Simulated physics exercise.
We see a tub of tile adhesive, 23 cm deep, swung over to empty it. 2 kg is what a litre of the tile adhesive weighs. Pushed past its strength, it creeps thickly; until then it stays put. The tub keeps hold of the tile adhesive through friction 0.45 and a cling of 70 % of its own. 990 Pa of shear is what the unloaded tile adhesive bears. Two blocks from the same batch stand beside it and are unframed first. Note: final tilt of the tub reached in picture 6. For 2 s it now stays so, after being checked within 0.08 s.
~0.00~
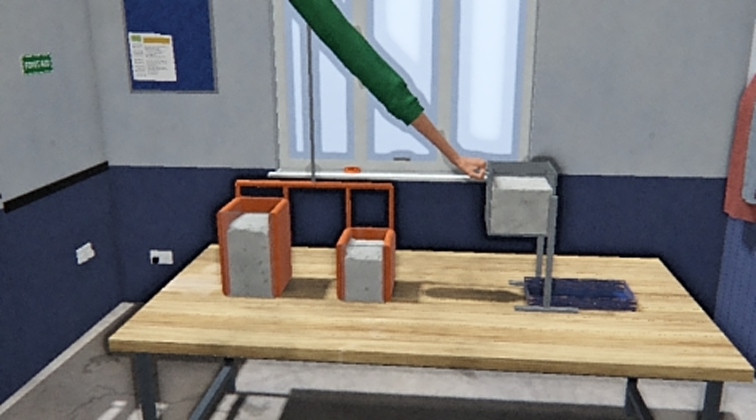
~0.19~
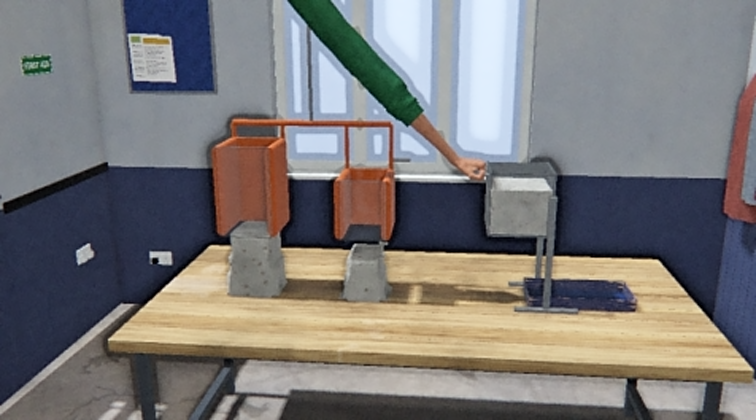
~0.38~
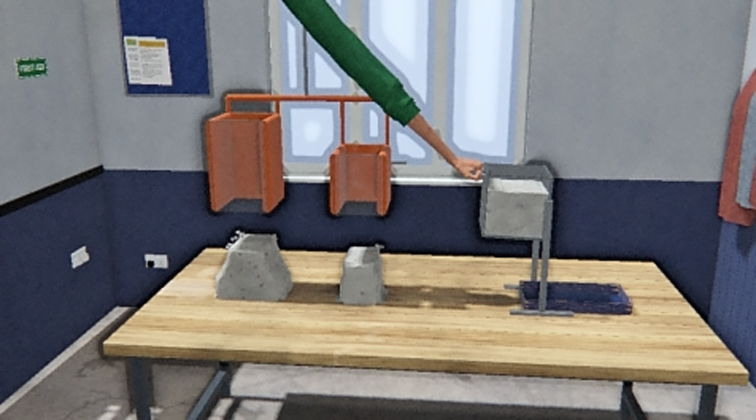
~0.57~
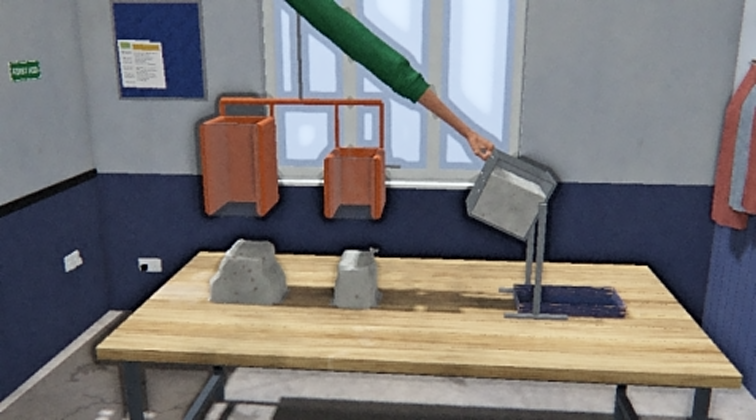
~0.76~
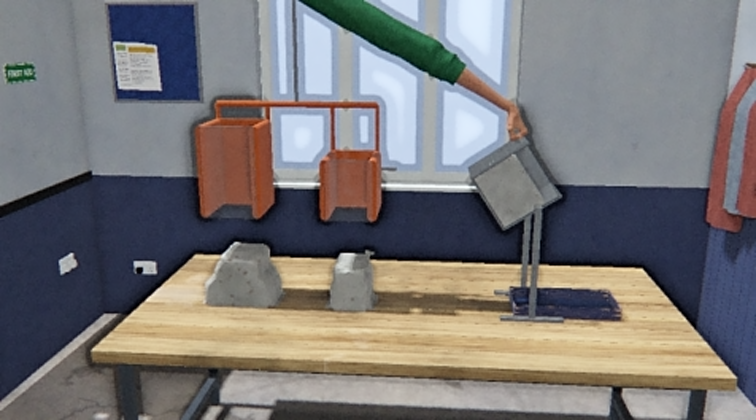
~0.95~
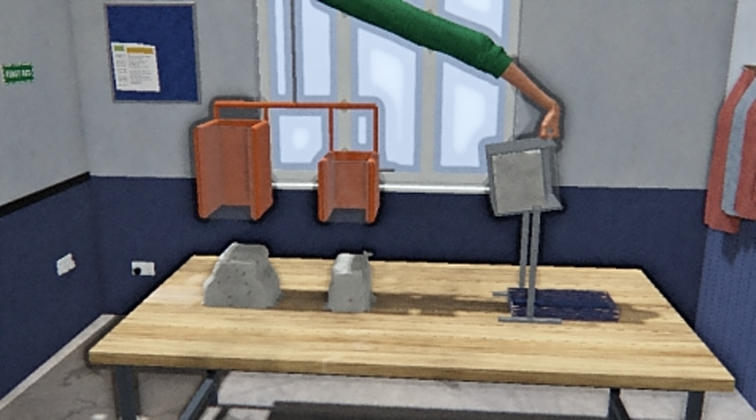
Two joined orange moulds rise off two grey blocks on a wooden table, seen from the front and slightly above, in a room with blue-and-grey walls and a window. The taller left block slumps lower and wider while the smaller right one keeps its height. Then a green-sleeved arm turns a grey tub of pale, thick material clockwise on its stand at right, as the view shifts slightly.
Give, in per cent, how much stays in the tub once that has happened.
Roughly 100 out of 100.
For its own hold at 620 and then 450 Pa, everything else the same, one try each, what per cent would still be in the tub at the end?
Respectively 95 % and 75 %.
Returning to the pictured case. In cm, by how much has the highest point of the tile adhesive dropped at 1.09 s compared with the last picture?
About 1 cm.
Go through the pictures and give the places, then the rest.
The first frame shows handle-side rim at (493, 172), tilt 0 degrees; top of the tile adhesive at (518, 188); blocks stand 30 cm, 19 cm (left to right).
The second frame shows handle-side rim at (492, 173), tilt 0 degrees; top of the tile adhesive at (517, 189); blocks stand 27 cm, 19 cm (left to right).
The third frame shows handle-side rim at (489, 174), tilt 2 degrees; top of the tile adhesive at (493, 190); blocks stand 22 cm, 19 cm (left to right).
The fourth frame shows handle-side rim at (499, 158), tilt 24 degrees; top of the tile adhesive at (492, 174); blocks stand 22 cm, 19 cm (left to right).
The fifth frame shows handle-side rim at (529, 145), tilt 56 degrees; top of the tile adhesive at (512, 156); blocks stand 22 cm, 19 cm (left to right).
The sixth frame shows handle-side rim at (557, 147), tilt 81 degrees; top of the tile adhesive at (538, 152); blocks stand 22 cm, 19 cm (left to right).
After 1.09 s, the tub is at 82 degrees and holds 100 %.
After 1.26 s, the tub is at 82 degrees and holds 100 %.
After 1.43 s, the tub is at 82 degrees and holds 100 %.
After 1.60 s, the tub is at 82 degrees and holds 100 %.
After 2.95 s, at the end, the tub is at 82 degrees and holds 100 %.
